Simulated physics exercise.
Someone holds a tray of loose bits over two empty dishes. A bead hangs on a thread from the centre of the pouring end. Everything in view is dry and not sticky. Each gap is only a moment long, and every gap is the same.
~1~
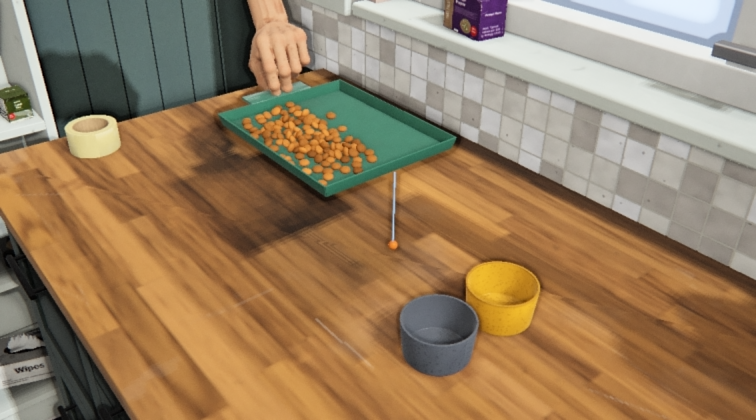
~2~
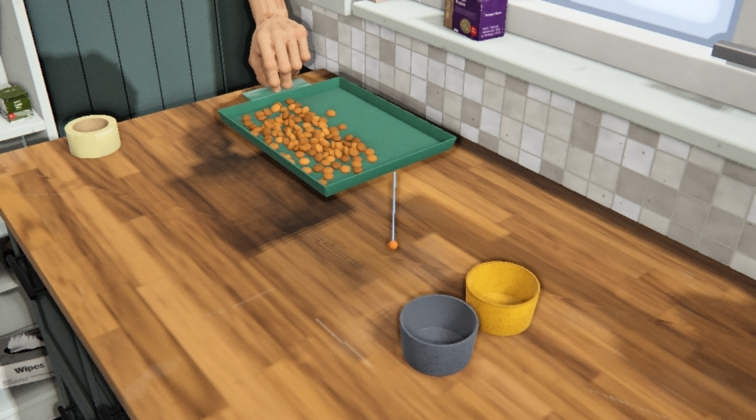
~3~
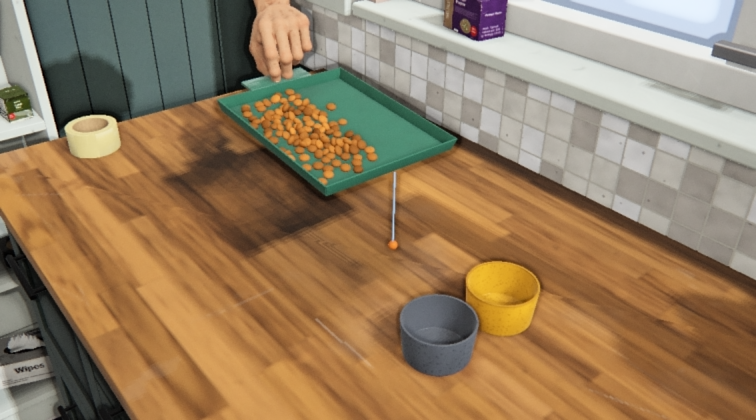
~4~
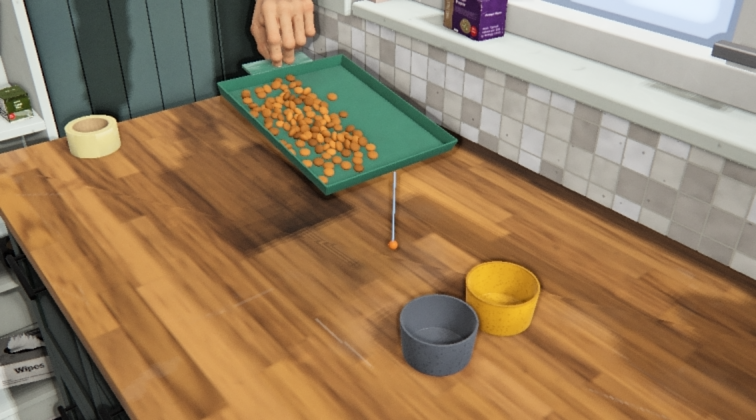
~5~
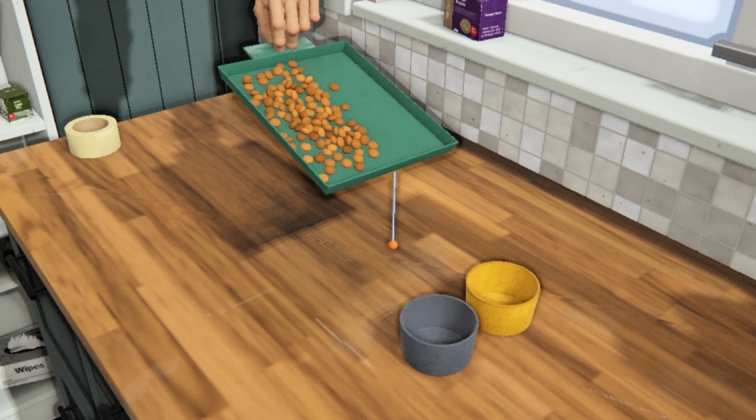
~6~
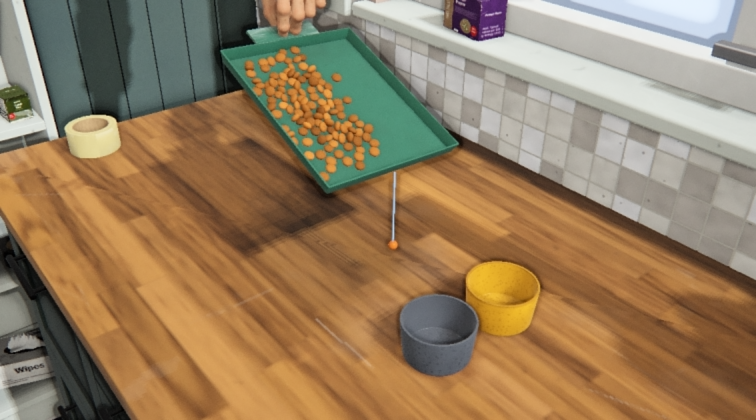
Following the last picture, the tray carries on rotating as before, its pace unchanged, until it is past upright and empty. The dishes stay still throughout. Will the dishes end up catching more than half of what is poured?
No.
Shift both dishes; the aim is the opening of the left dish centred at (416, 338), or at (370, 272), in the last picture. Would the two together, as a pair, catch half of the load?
The dishes end up with the lesser share in the first try and the lesser share in the second.
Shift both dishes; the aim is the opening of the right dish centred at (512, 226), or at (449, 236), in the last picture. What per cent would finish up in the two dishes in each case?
20 and 30 in a hundred.
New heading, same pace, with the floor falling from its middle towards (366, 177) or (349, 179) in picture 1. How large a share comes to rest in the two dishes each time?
Lab note: Case 1 near 0 %, case 2 near 0 %.
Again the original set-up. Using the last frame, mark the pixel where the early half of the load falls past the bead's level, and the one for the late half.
(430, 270), then (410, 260).
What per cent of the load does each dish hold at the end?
Left dish: 10; right dish: 10 percent.
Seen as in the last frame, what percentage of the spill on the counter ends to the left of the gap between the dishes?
Near 90 in a hundred.
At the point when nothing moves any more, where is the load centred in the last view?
Once nothing moves, the middle sits near (438, 305).
Soon after the last picture, tray tipped steeply; most on the tray; a small part in the air.
A little later, tray tipped past a quarter turn; a small part on the tray; a small part in the left dish; a small part in the right dish; about two thirds outside both; a small part in the air.
Later still, tray tipped past a quarter turn; a small part in the left dish; a small part in the right dish; most outside both.
At rest, tray tipped past a quarter turn; a small part in the left dish; a small part in the right dish; most outside both.
